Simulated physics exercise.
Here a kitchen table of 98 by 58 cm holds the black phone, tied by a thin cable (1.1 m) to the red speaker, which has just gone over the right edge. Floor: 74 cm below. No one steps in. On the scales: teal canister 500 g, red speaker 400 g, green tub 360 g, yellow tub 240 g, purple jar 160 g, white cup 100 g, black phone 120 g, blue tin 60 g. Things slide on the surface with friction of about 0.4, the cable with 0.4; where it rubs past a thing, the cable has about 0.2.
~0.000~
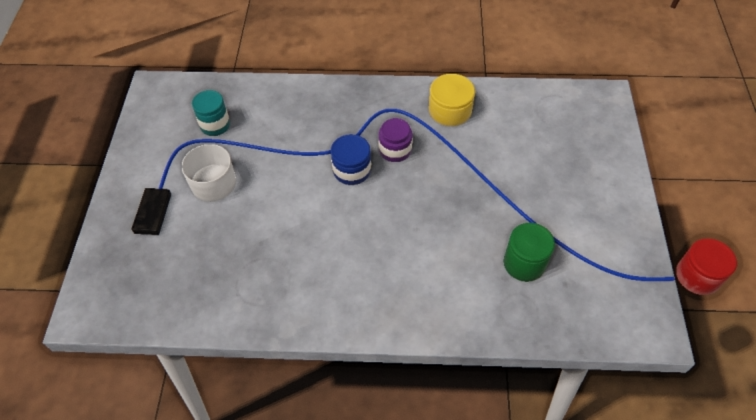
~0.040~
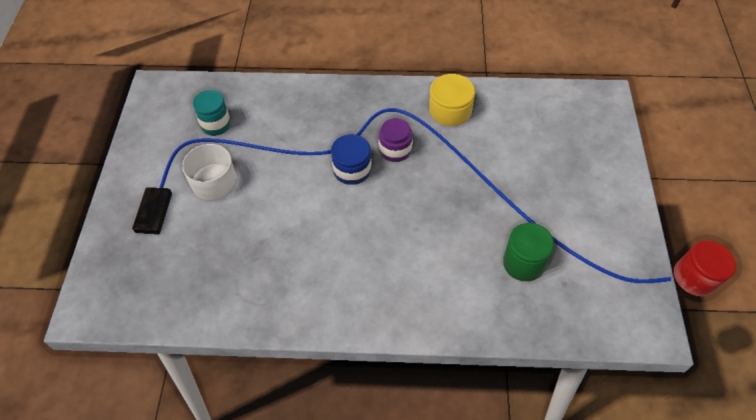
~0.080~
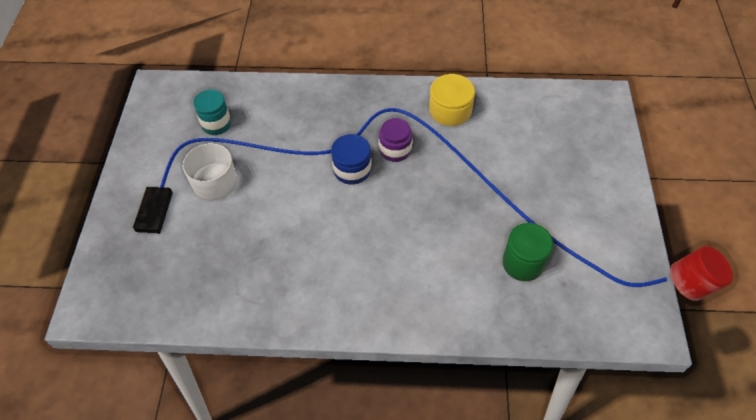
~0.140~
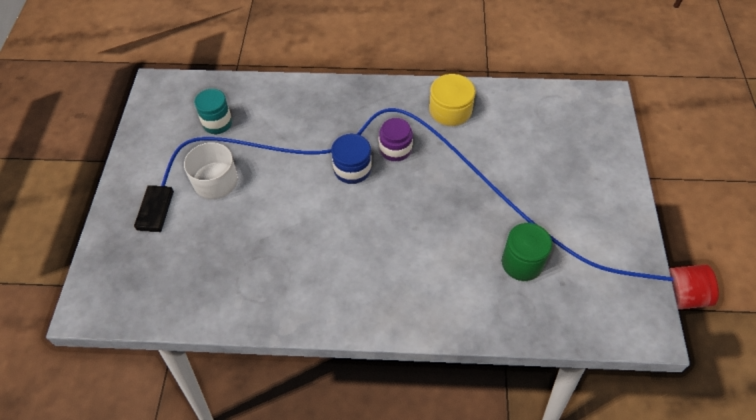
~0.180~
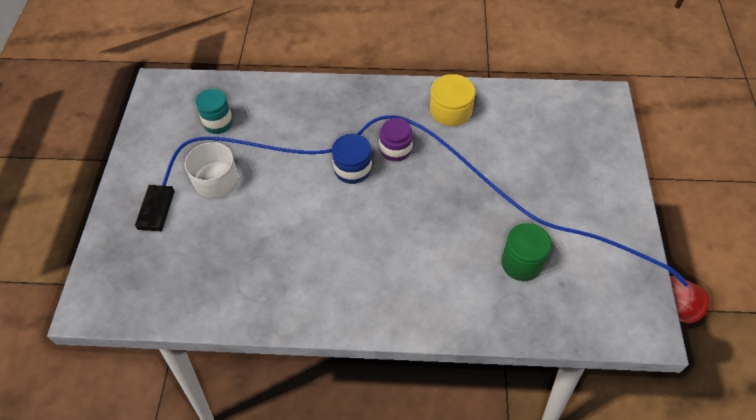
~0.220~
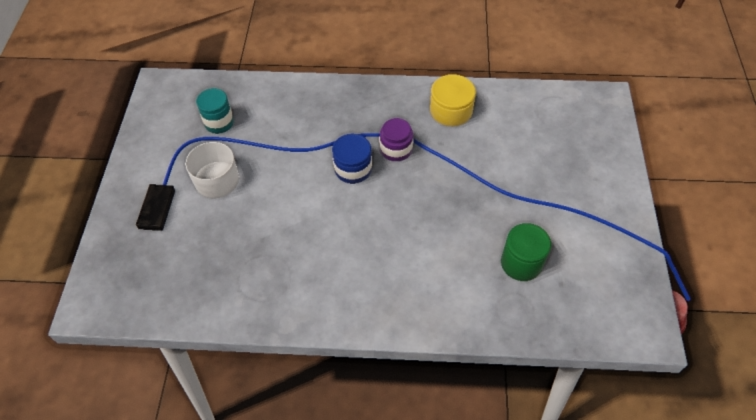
A red speaker dropped down past the right edge of a gray table, pulling the slack out of its blue cable, while the black phone at the other end and the containers stayed almost still.
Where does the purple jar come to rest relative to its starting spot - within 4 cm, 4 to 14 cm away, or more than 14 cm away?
Distance covered: Average.
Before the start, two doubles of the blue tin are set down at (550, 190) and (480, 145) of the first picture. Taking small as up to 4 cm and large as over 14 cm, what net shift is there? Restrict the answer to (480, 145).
Moderate.
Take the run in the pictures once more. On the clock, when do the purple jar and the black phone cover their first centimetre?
Approx. times - purple jar: 0.32 s, black phone: 0.30 s.
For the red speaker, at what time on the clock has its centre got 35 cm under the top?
Time: 0.36 s.
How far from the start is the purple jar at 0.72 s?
By then the purple jar has moved close to 10 cm.
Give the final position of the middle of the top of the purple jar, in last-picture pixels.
In the last view, the top sits at about (402, 170).
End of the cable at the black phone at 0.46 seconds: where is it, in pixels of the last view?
At about pixel (272, 160).
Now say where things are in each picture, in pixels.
The first picture shows shows, purple jar (396, 129); cable runs through (602, 268) (495, 188) (410, 115) (313, 154) (195, 142).
The second picture shows shows, red speaker (712, 259); cable runs through (601, 269) (410, 115) (195, 141).
The third picture shows shows, red speaker (701, 273); cable runs through (599, 270) (410, 115) (196, 140).
The fourth picture shows shows, red speaker (692, 287); cable runs through (601, 267) (410, 115) (197, 139).
The fifth picture shows shows, red speaker (680, 300); cable runs through (630, 250) (417, 125) (198, 139).
The sixth picture shows shows, purple jar (397, 129); cable runs through (667, 255) (541, 203) (429, 150) (317, 148) (200, 139).
At 0.5 s, the cable's tail end at (272, 160); purple jar 8 cm off its start, black phone 18 cm off its start, white cup 13 cm off its start.
At 0.7 s, the cable's tail end at (467, 141); purple jar 9 cm off its start, black phone 54 cm off its start, red speaker over the edge.
At 1.0 s, the cable's tail end at (526, 155); purple jar 9 cm off its start at (402, 170), black phone 62 cm off its start at (502, 144), red speaker over the edge.
At 1.2 s, the cable's tail end at (526, 155); purple jar 9 cm off its start, black phone 62 cm off its start, red speaker over the edge.
At 2.4 s, the cable's tail end at (526, 155); purple jar 9 cm off its start at (402, 170), black phone 62 cm off its start at (502, 145), red speaker over the edge, white cup 17 cm off its start at (282, 210).
